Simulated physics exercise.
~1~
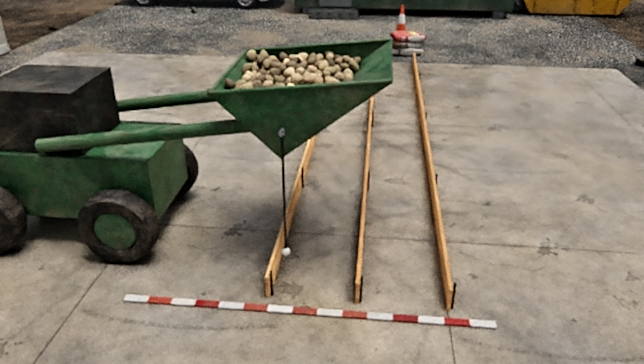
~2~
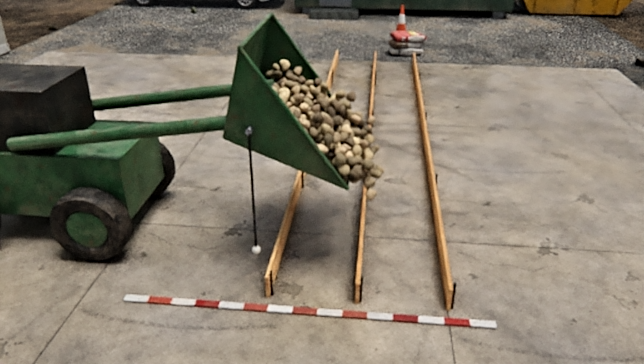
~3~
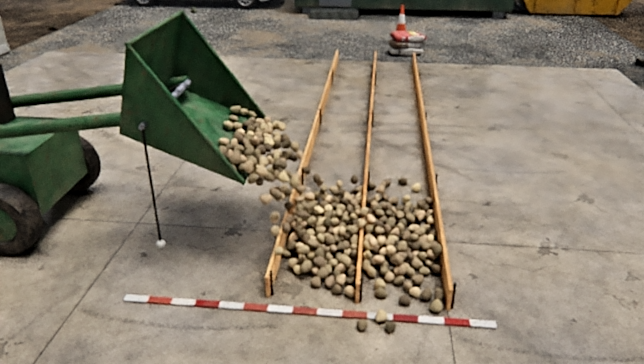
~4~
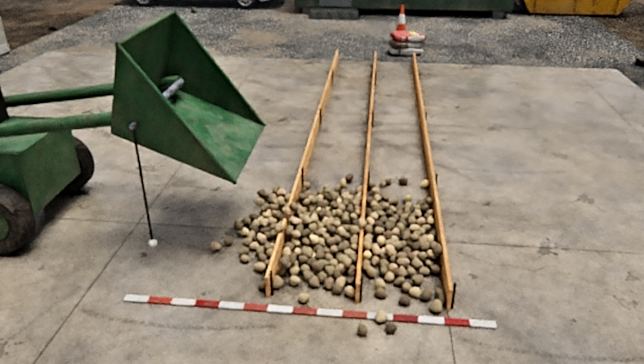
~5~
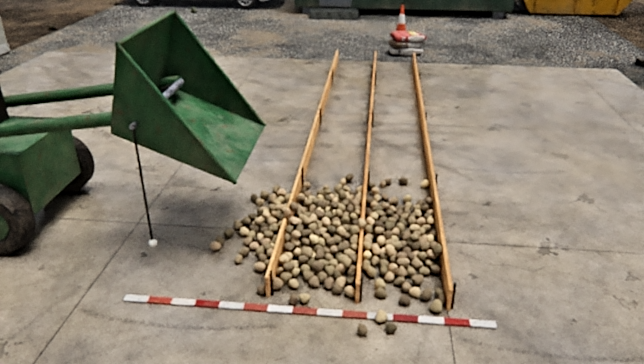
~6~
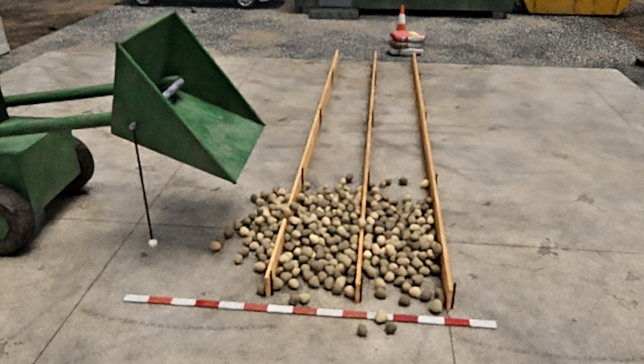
On a concrete yard, a green loader tipped its bucket of rounded stones toward some wooden planks and backed away to the left as they poured out. The stones ended in a low heap across both bays, with some lying outside, and the bucket empty.
